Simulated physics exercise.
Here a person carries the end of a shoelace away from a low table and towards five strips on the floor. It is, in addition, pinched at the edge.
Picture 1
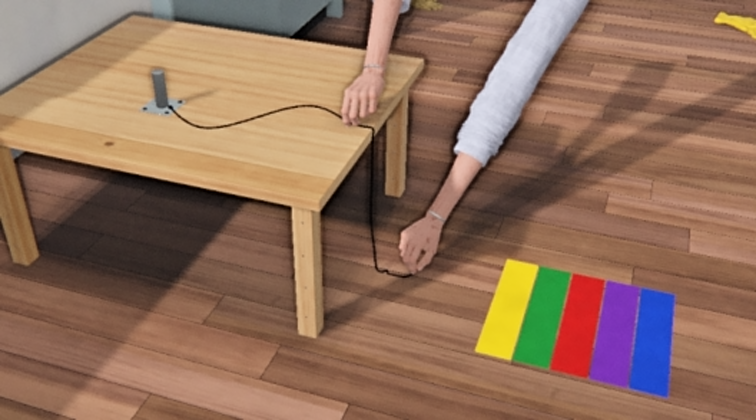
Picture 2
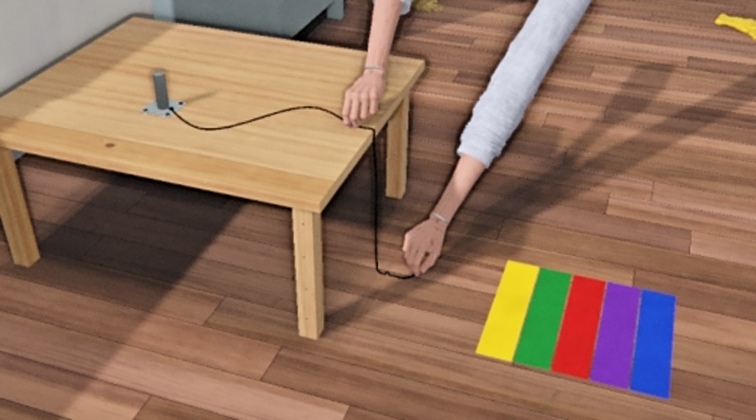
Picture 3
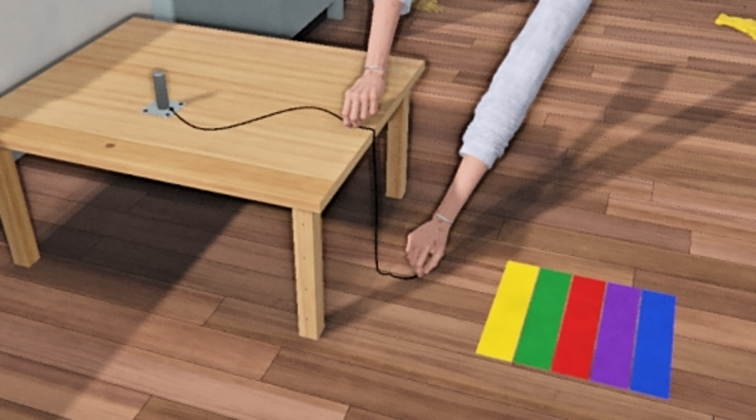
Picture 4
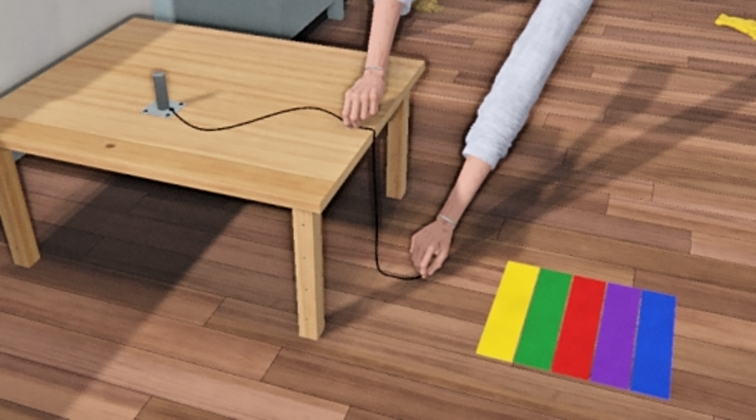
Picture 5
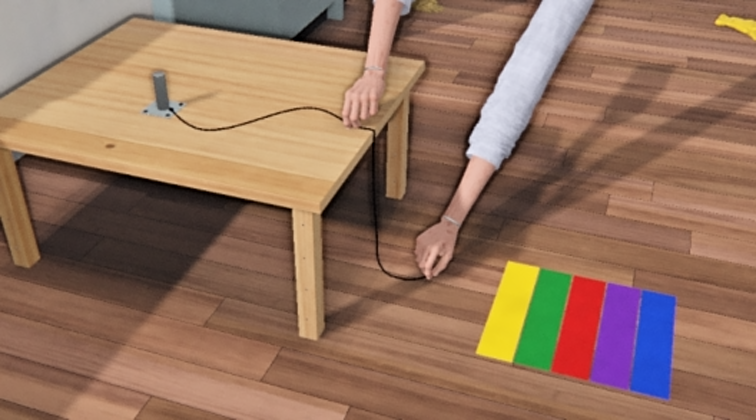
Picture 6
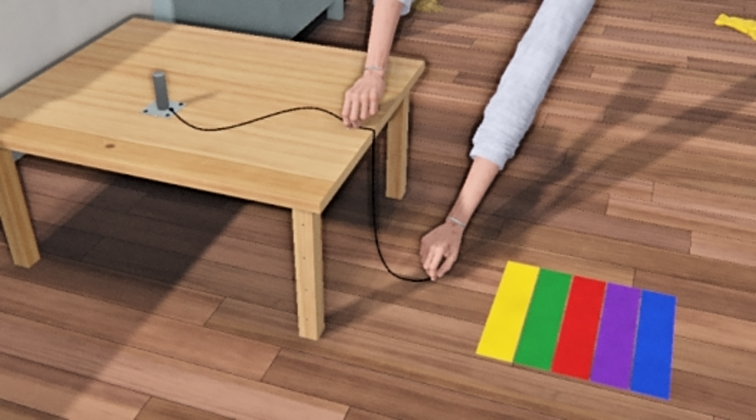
A person pinching a shoelace at a low table's edge while the other hand draws its end slightly right above the floor.
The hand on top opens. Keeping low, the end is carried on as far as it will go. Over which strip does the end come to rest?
Over the red strip.
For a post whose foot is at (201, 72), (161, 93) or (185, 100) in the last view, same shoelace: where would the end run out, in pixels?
Try by try: (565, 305), (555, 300) and (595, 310).
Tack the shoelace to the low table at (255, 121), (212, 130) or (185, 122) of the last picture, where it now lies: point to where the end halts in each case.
Approximately (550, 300), (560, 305) and (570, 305) respectively.
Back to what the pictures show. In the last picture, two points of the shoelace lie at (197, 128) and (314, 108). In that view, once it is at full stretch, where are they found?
(220, 115) and (342, 128).
A little later, end near (507, 291); over yellow.
Next, end near (554, 301); over green.
When it is tight, end near (582, 307); over red. It gets as far as the red strip.
